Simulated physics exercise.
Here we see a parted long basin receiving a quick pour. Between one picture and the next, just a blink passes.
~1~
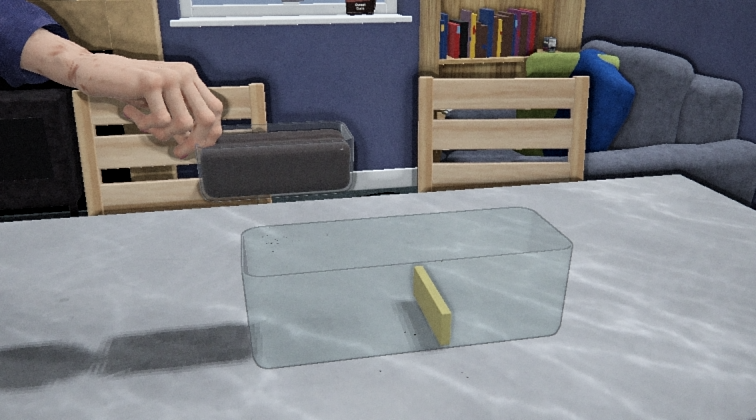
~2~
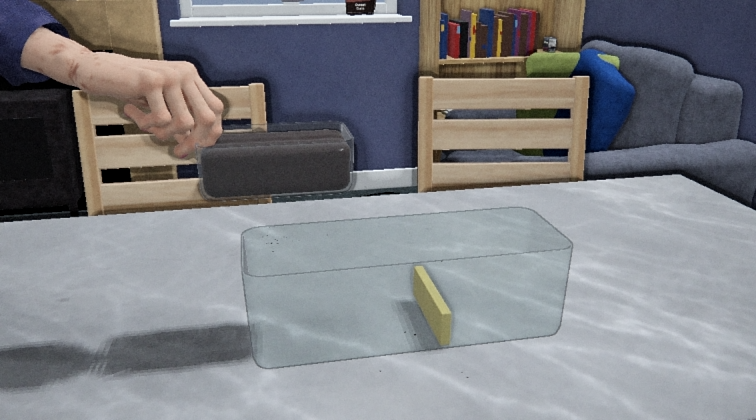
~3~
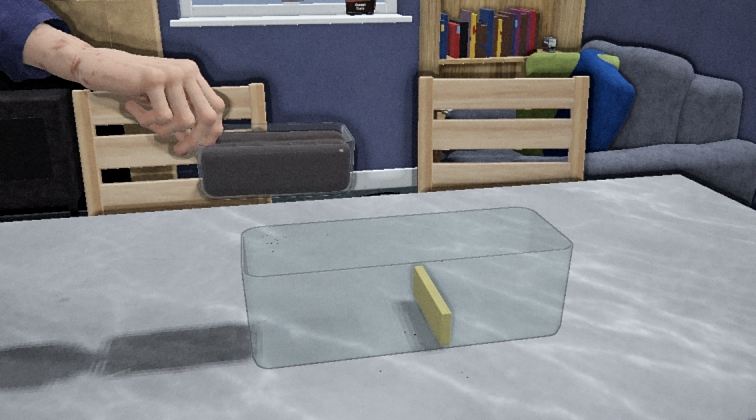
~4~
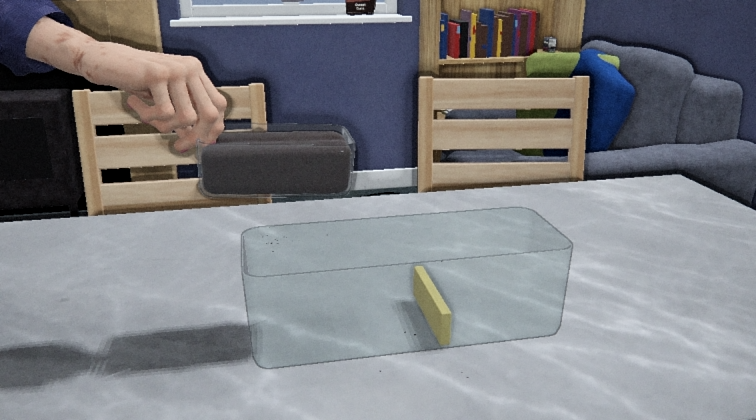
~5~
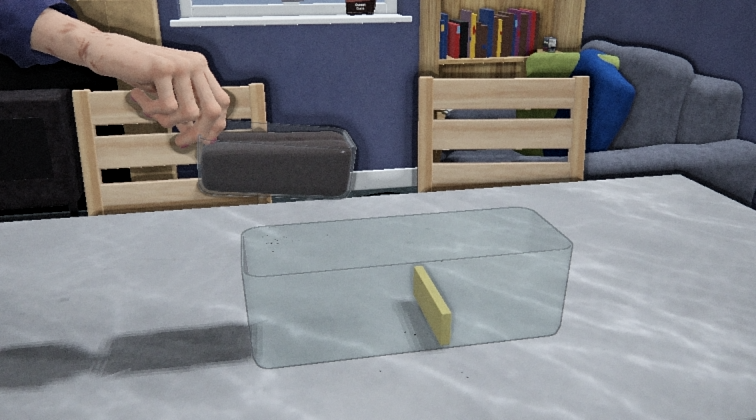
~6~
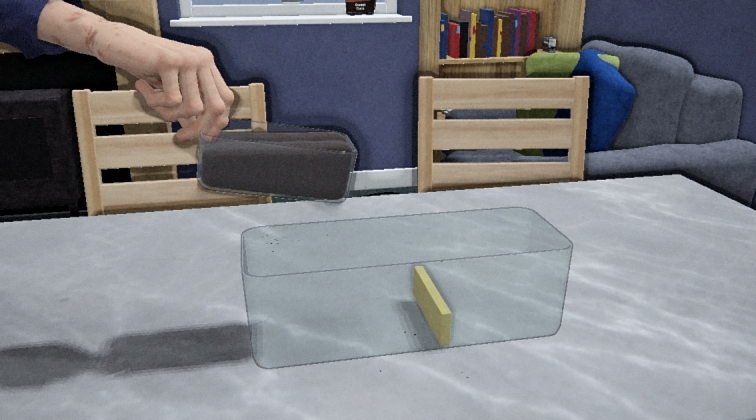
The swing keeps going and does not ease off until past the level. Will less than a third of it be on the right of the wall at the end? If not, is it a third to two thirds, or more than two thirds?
Yes, low band.
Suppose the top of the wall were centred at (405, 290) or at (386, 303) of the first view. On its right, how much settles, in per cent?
Note - case one near 50 %, case two near 65 %.
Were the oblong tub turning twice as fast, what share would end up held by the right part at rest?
About 10 %.
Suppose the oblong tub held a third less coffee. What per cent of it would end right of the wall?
I'd put it at some 5 %.
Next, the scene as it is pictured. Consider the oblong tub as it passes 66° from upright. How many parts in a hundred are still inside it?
Roughly 25 percent remains at that point.
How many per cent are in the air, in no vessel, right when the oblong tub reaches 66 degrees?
About 30 per cent.
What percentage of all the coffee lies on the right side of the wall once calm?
Some 5 per cent.
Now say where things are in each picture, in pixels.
In the first frame, it leans 0°; its right rim is at (347, 132); the coffee meets the walls at (201, 145) and (345, 137); the long basin's rim runs from (243, 253) to (551, 227); the wall's top is at (431, 289).
In the second frame, it leans 0°; its right rim is at (348, 133); the coffee meets the walls at (201, 145) and (345, 138).
In the third frame, it leans 2°; its right rim is at (348, 134); the coffee meets the walls at (201, 144) and (346, 138).
In the fourth frame, it leans 4°; its right rim is at (349, 137); the coffee meets the walls at (202, 143) and (346, 139).
In the fifth frame, it leans 7°; its right rim is at (350, 140); the coffee meets the walls at (203, 143) and (347, 140).
In the sixth frame, it leans 10°; its right rim is at (351, 145); the coffee meets the walls at (203, 144) and (349, 140).
A moment on, the oblong tub is tipped part way and 24 per cent is still to pour, 45 is left of the wall and 1 right of it.
Next, the oblong tub is tipped right over and 3 per cent is still to pour, 90 is left of the wall and 3 right of it.
Then the oblong tub is tipped right over and 0 per cent is still to pour, 92 is left of the wall and 6 right of it.
Later the oblong tub is tipped right over and 0 per cent is still to pour, 92 is left of the wall and 6 right of it.
Finally, 92 per cent lies left of the wall, 6 right of it and 2 outside.
